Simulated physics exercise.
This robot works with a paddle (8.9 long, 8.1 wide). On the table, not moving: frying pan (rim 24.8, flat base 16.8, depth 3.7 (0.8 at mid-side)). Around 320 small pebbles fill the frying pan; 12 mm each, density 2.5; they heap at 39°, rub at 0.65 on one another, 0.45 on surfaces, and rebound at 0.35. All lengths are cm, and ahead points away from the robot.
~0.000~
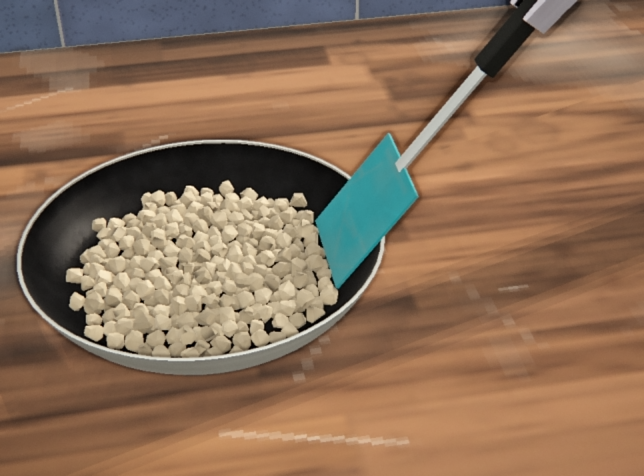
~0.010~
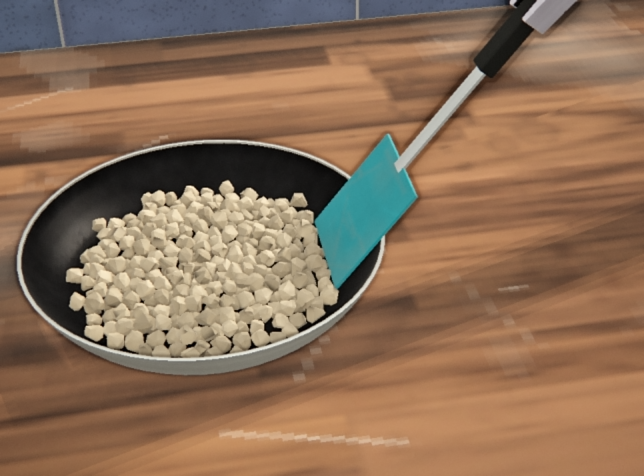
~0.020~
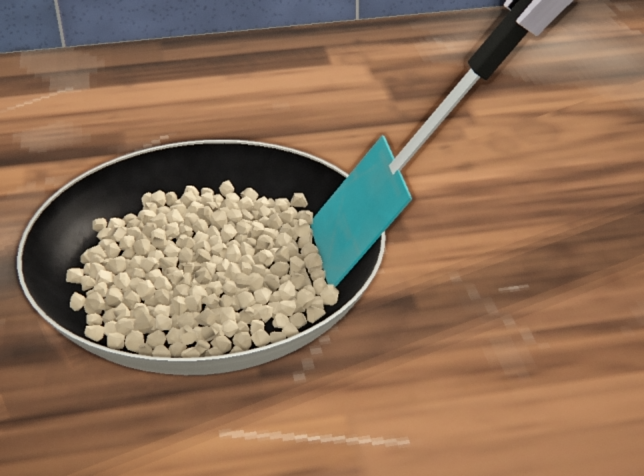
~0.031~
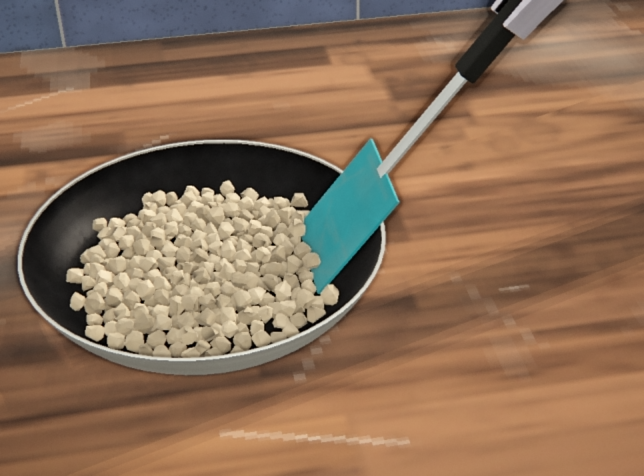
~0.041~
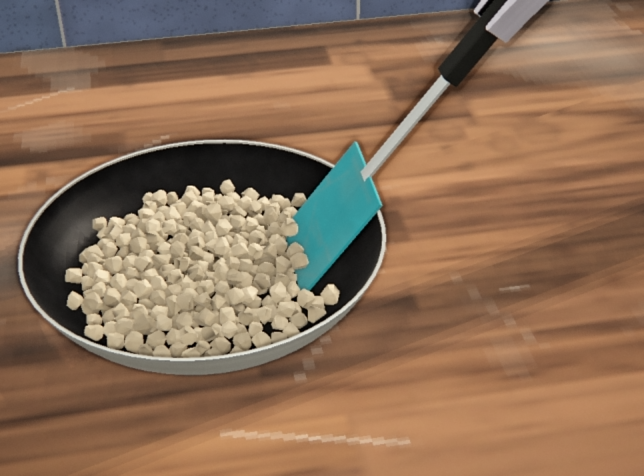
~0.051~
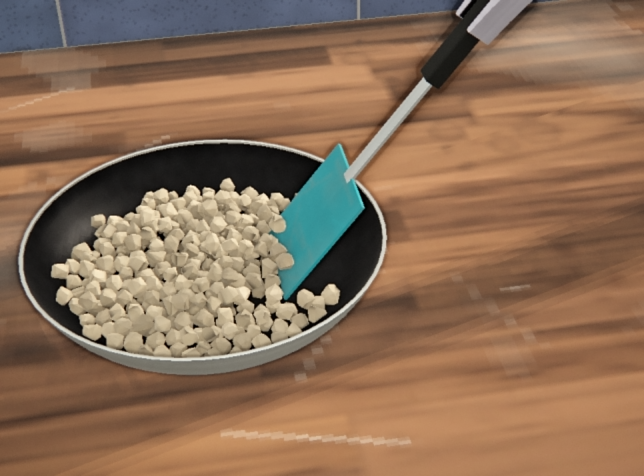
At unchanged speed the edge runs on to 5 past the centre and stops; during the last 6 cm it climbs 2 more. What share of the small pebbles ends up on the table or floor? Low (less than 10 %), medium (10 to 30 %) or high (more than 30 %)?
A medium share, 10 to 30 %, ends on the table or floor.
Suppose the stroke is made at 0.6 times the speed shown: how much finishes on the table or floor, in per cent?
About 10 per cent.
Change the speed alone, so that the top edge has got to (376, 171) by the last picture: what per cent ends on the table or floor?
Some 5 per cent.
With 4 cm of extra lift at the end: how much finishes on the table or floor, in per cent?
About 15 per cent.
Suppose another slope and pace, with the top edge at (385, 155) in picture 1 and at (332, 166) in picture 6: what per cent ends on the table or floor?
About 15 per cent.
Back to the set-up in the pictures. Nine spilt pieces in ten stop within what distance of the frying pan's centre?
About 25 cm.
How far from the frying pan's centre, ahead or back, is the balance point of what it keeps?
Some 5.0 cm ahead.
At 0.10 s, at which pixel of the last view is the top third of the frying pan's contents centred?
At about (136, 250).
By 0.08 s, sloping 52°, highest piece 5 above the table; 317 in the frying pan.
By 0.10 s, sloping 52°, highest piece 6 above the table; 316 in the frying pan, 1 on the blade or in flight.
By 0.31 s, sloping 52°, highest piece 6 above the table; 276 in the frying pan, 37 on the table or floor, 4 on the blade or in flight.
By 1.36 s, sloping 52°, highest piece 5 above the table; 275 in the frying pan, 42 on the table or floor.
Final count, 275 in the frying pan, 42 on the table or floor. That is 13 % on the table or floor.
